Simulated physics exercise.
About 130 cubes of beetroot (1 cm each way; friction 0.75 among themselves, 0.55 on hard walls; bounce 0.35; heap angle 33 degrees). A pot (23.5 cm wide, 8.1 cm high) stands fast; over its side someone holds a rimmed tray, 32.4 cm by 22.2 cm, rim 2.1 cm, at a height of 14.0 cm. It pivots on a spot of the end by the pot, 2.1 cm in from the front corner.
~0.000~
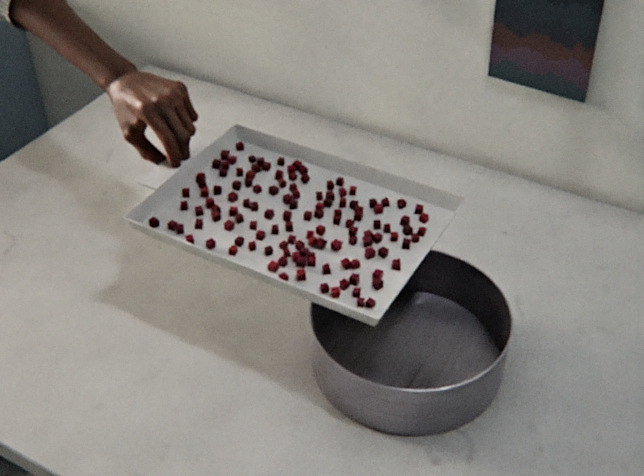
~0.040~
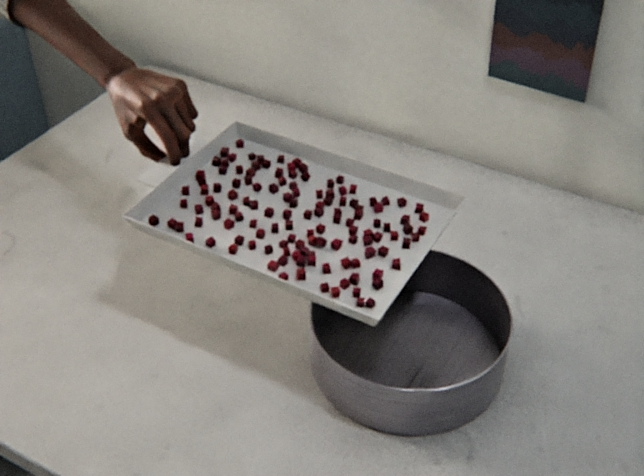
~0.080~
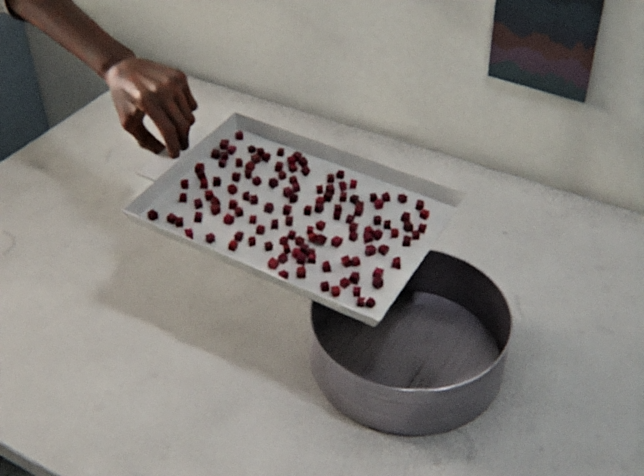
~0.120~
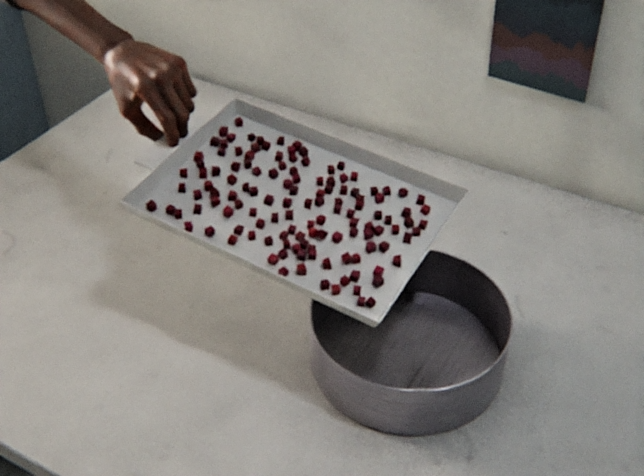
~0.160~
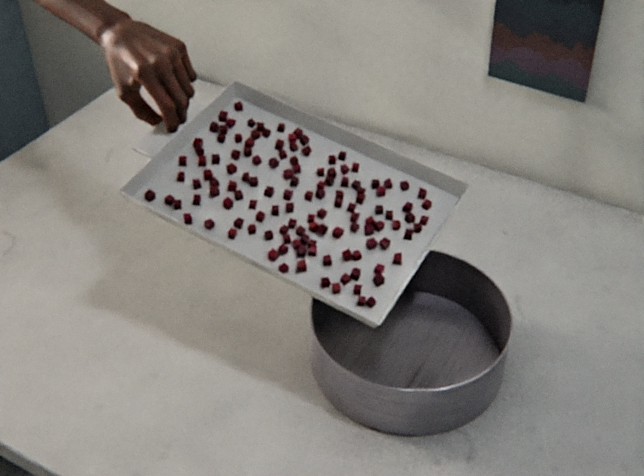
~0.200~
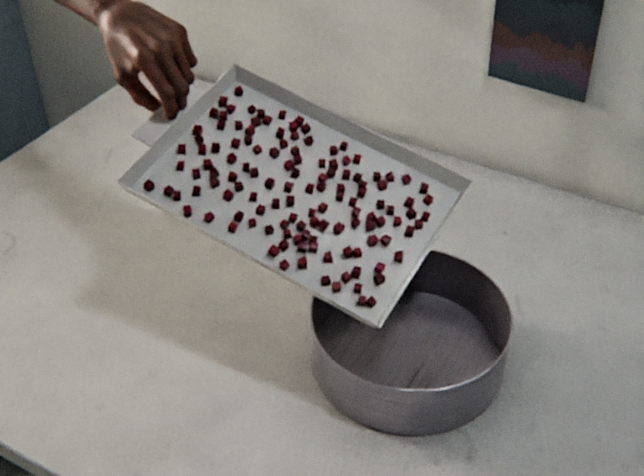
On a pale countertop, a hand hovers near the far left end of a shallow rimmed tray scattered with small dark red cubes, its near right corner over a round grey pot. The tray's left end rises, slightly at first and then more steeply, while the cubes keep their places on it.
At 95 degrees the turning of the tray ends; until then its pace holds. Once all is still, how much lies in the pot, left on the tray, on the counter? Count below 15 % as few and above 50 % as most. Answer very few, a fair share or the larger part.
Pot a fair share, tray very few, counter the larger part.
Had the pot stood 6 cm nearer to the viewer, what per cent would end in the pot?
It would be near 85 per cent.
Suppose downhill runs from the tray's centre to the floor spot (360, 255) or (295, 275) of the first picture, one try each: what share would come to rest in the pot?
Some 70 and 10 per cent.
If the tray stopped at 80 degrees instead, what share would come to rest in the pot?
It would be near 15 per cent.
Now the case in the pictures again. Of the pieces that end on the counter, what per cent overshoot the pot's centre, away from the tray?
Roughly 100 per cent.
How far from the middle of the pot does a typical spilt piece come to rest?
About 22 cm.
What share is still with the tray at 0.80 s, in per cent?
Roughly 45 per cent.
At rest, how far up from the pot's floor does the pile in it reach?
About 1.0 cm.
Then, at 0.56 s, tilt 54 degrees; the tray holds 100 %, the pot 0 %.
Then, at 0.80 s, tilt 80 degrees; the tray holds 45 %, the pot 5 %.
Then, at 1.15 s, tilt 95 degrees; the tray holds 0 %, the pot 25 %.
At rest (2.2 s), pot 25 %, tray 0 %, counter 75 %.
